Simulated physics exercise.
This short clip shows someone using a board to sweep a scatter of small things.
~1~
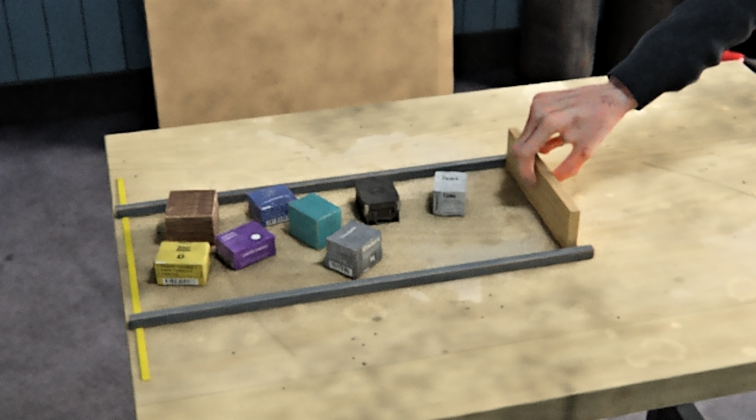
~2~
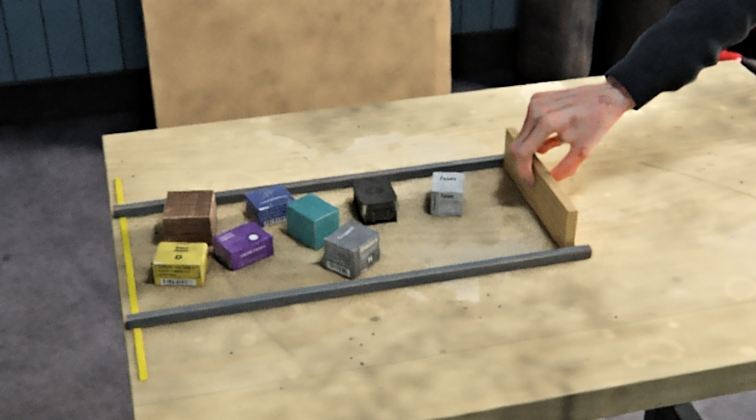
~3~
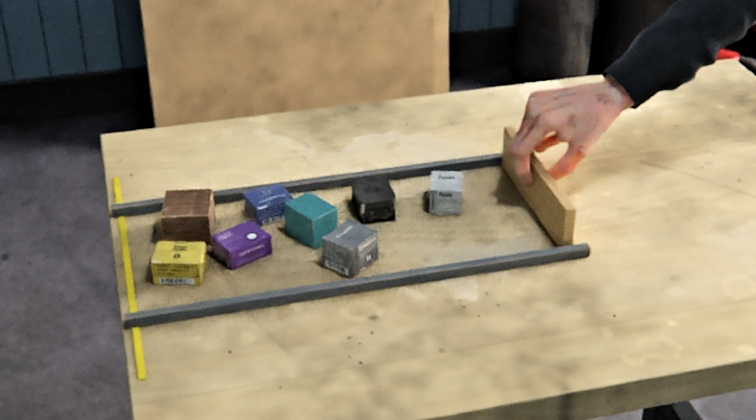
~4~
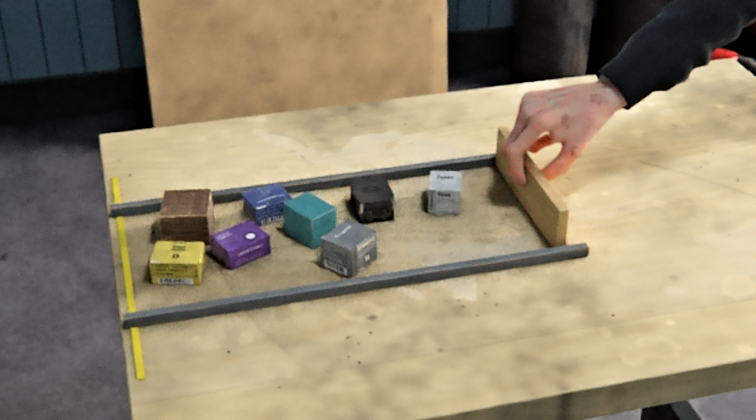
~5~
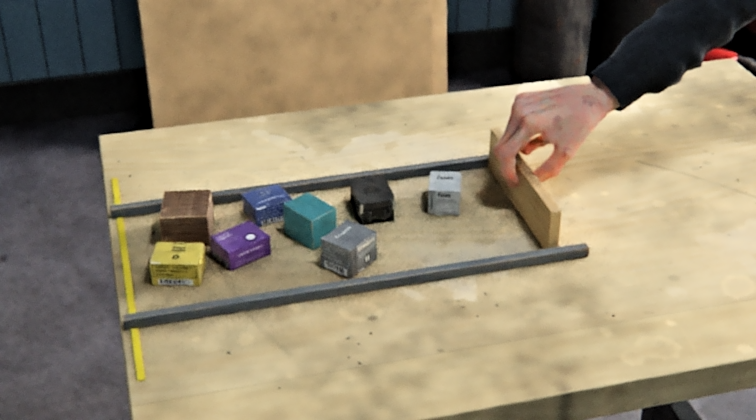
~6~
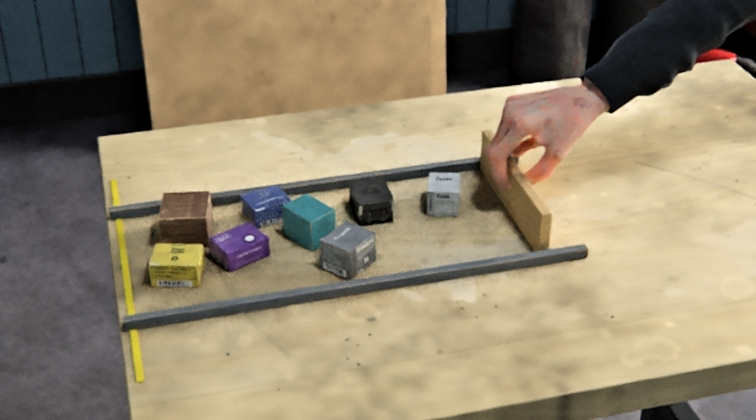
A hand sliding a wooden board slightly left between two grey rails, with eight small coloured boxes and blocks sitting still.
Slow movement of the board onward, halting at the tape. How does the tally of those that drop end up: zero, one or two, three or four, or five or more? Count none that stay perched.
There will be five or more losses over the edge.
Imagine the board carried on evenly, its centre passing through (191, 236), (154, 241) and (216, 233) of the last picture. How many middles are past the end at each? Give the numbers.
In that order 3, 5 and 2.
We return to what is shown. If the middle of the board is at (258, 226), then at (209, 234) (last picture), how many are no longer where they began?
The count reaches 8 first and 8 second.
A little later, none off yet; yellow box at rest near (177, 265); brown block at rest near (186, 219); purple box at rest near (240, 247).
Next, none off yet; yellow box moving near (169, 268); brown block shifted a little near (156, 222); purple box shifted a little near (222, 254).
Later still, two off so far; yellow box on its side near (81, 340); brown block dropping near (77, 405); purple box shifted well along near (132, 273).
When it is over, the number that fall off is five or more; down, white box, black case, grey box, turquoise block, blue box, purple box, brown block and yellow box.
